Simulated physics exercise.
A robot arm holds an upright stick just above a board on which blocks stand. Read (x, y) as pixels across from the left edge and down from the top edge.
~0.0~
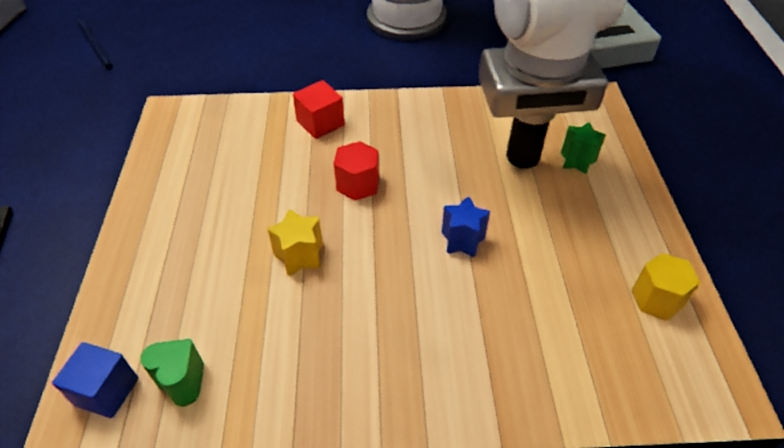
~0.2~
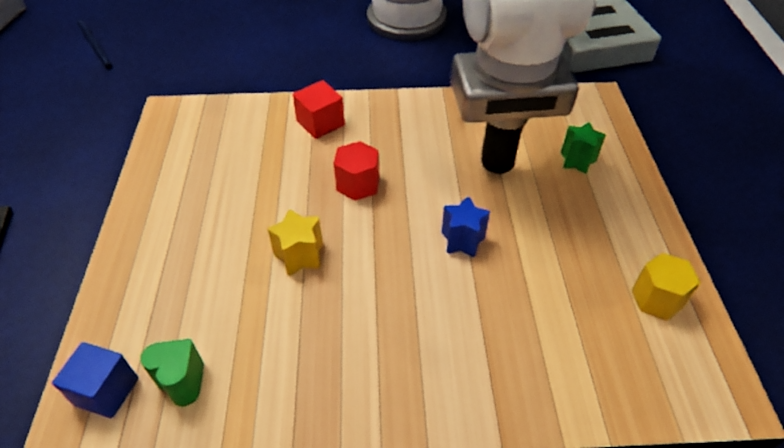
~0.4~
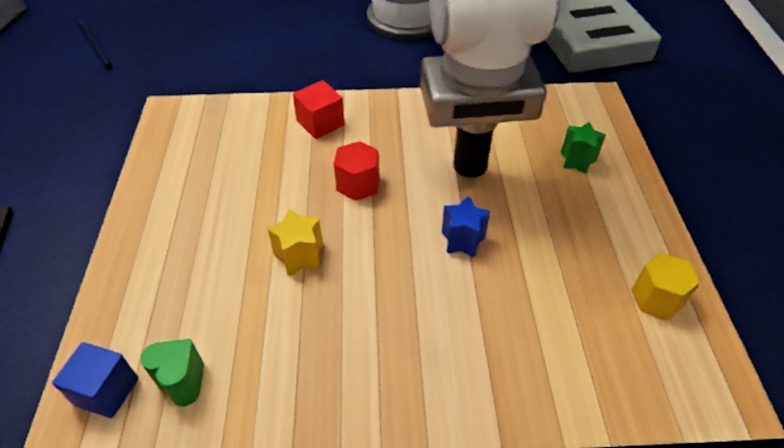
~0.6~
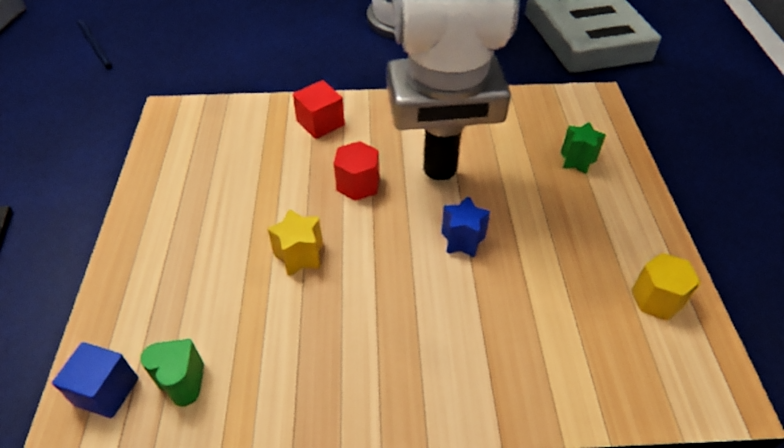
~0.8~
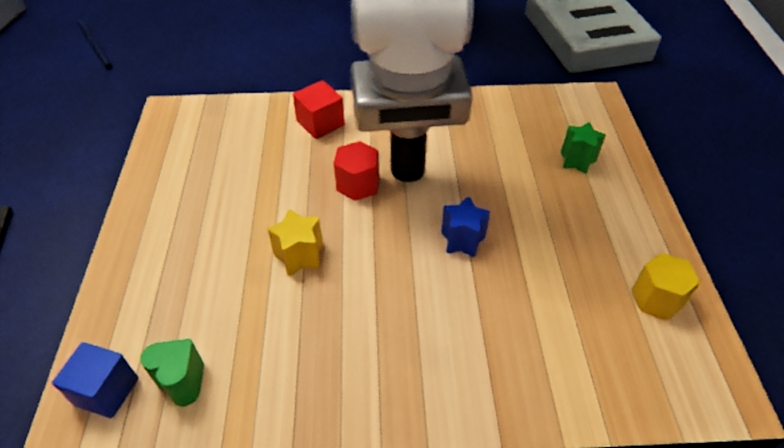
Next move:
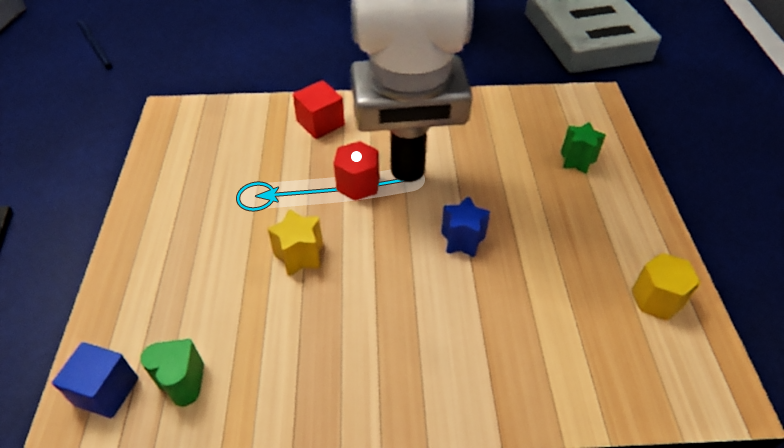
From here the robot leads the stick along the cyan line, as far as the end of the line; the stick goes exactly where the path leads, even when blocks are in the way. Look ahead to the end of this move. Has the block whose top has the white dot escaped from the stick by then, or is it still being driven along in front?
I predict the stick still has it in front.
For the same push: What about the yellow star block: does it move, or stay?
It ends up on the same spot.
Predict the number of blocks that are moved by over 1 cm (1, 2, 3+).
I'd put the number at one.
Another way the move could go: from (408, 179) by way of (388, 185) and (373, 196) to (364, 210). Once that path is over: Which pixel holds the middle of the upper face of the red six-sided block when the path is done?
Answer: (334, 160).
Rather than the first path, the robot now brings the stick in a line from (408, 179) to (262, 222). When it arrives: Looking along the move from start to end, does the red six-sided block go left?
No - that is not the case.
The line goes from (408, 179) through (333, 190) to (256, 196); the dot is on the red six-sided block.
What follows on the original path. One third of the way, stick (358, 179); red six-sided block (317, 161).
Two thirds of the way, stick (305, 184); red six-sided block (262, 165).
At the end, stick (254, 188); yellow star block unmoved; red six-sided block (209, 168).
